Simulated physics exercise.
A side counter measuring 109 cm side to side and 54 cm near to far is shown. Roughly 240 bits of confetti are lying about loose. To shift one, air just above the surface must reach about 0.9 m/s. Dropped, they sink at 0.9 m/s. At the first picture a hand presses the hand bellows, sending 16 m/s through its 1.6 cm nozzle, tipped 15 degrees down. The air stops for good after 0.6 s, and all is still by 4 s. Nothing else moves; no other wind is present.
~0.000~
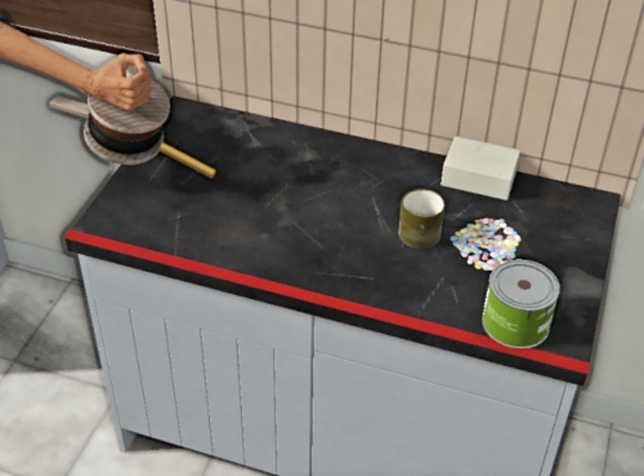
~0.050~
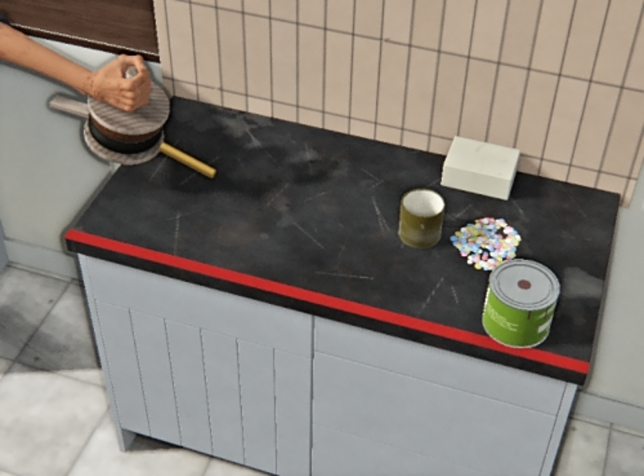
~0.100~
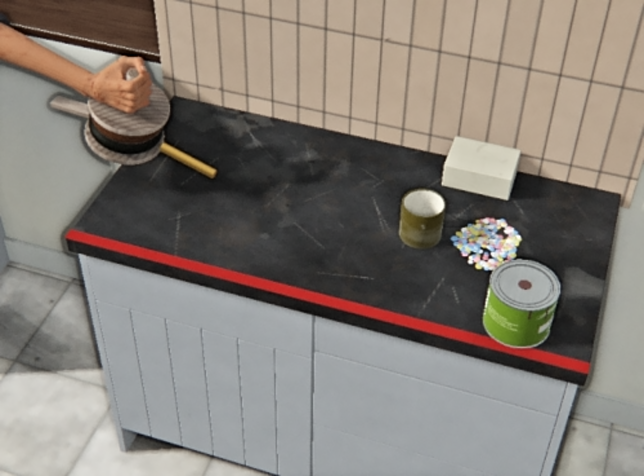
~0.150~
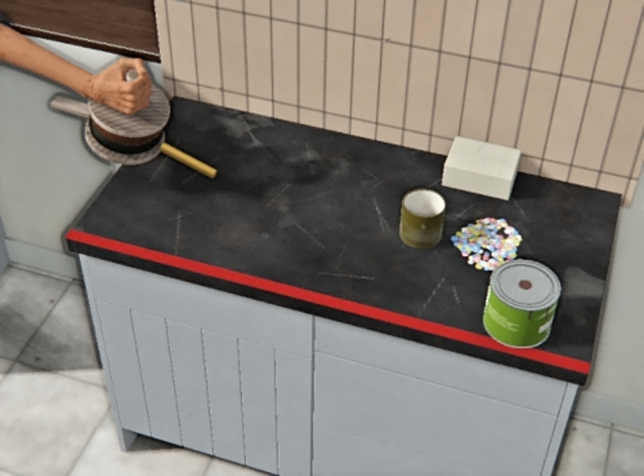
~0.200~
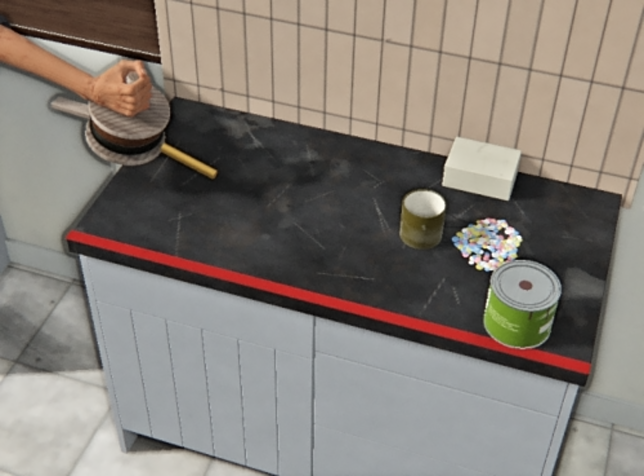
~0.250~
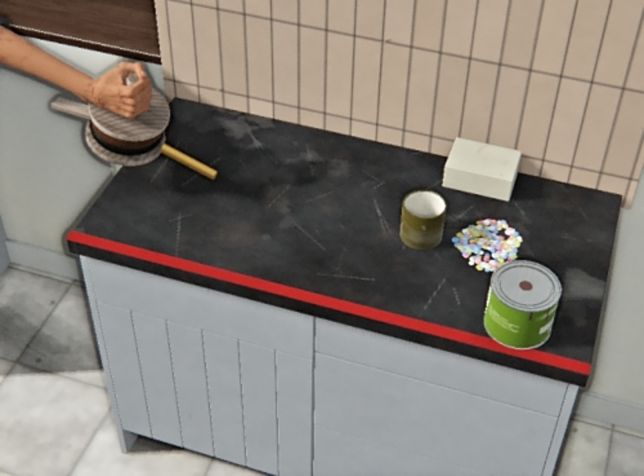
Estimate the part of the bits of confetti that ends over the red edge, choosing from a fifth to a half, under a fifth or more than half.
Only a small part, under one fifth.
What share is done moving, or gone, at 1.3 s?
The share is about 100 %.
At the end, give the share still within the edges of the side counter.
About 100 % of them are still there at the end.
After 0.8 s, 98 % are still on the top, 0 % are over the red edge; the middle of those left on the top is near (493, 243).
After 1.3 s, 96 % are still on the top, 0 % are over the red edge; the middle of those left on the top is near (493, 243).
After 2.2 s, 96 % are still on the top, 0 % are over the red edge; the middle of those left on the top is near (493, 243).
After 4.0 s, at the end, 0 % are over the red edge; the middle of those left on the top is near (493, 243).
